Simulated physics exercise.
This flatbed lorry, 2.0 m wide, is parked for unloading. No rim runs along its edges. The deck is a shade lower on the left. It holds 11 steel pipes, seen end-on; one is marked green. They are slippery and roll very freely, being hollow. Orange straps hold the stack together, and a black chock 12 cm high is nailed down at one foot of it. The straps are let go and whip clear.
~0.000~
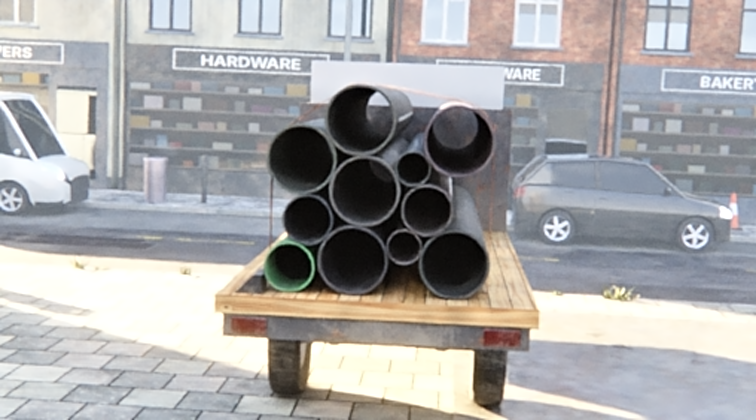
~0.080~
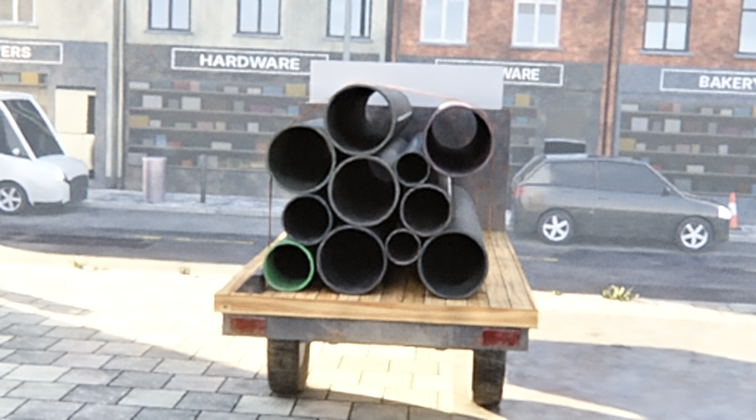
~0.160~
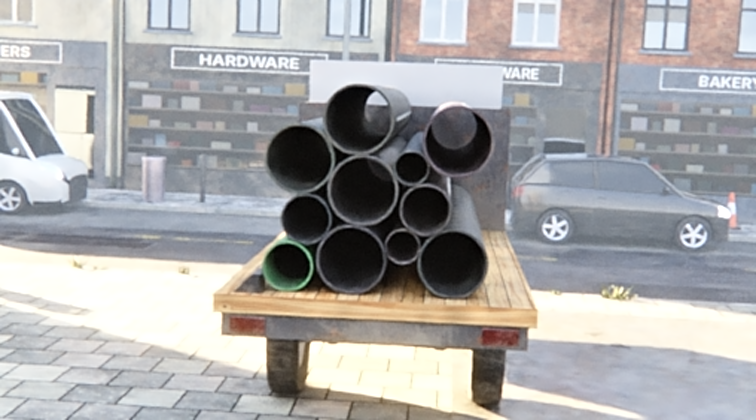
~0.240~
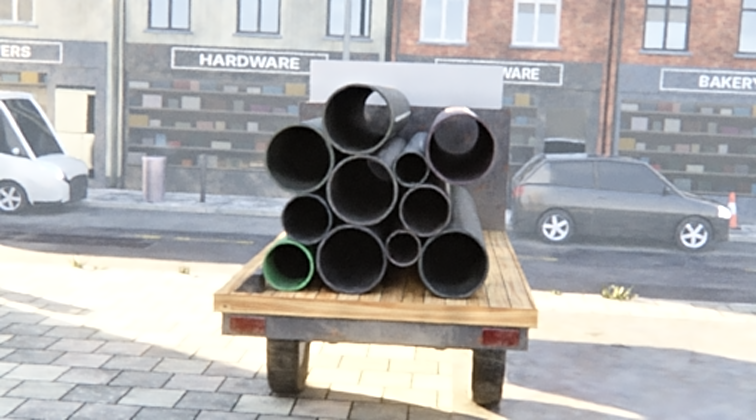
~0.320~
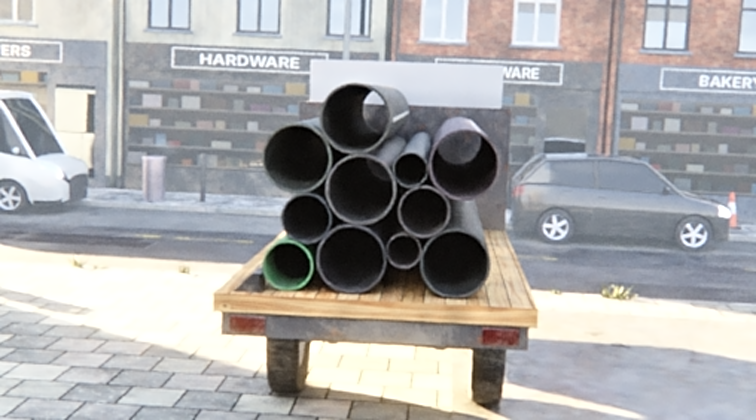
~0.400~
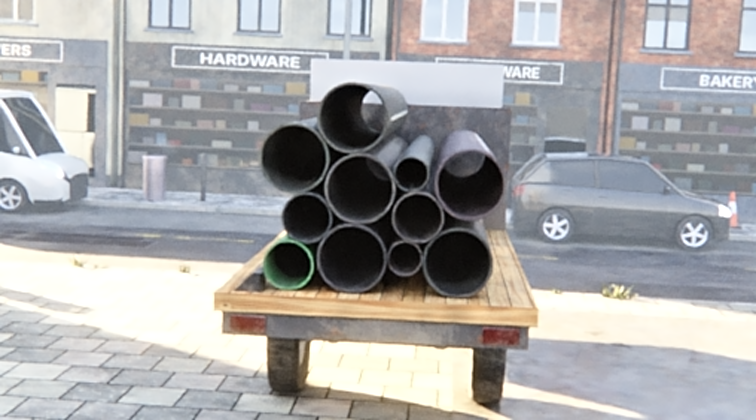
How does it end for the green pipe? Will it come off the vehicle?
Green stays aboard.
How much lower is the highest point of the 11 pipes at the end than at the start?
Some 85 cm lower.
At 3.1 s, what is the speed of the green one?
About 0.0 m/s.
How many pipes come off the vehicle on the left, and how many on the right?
On the left 2, on the right 6.
By 3.1 s, green is on the deck, 45 cm from the left edge; 7 of 11 are off.
Finally (7.0 s), green is on the deck, 45 cm from the left edge; 8 of 11 are off.
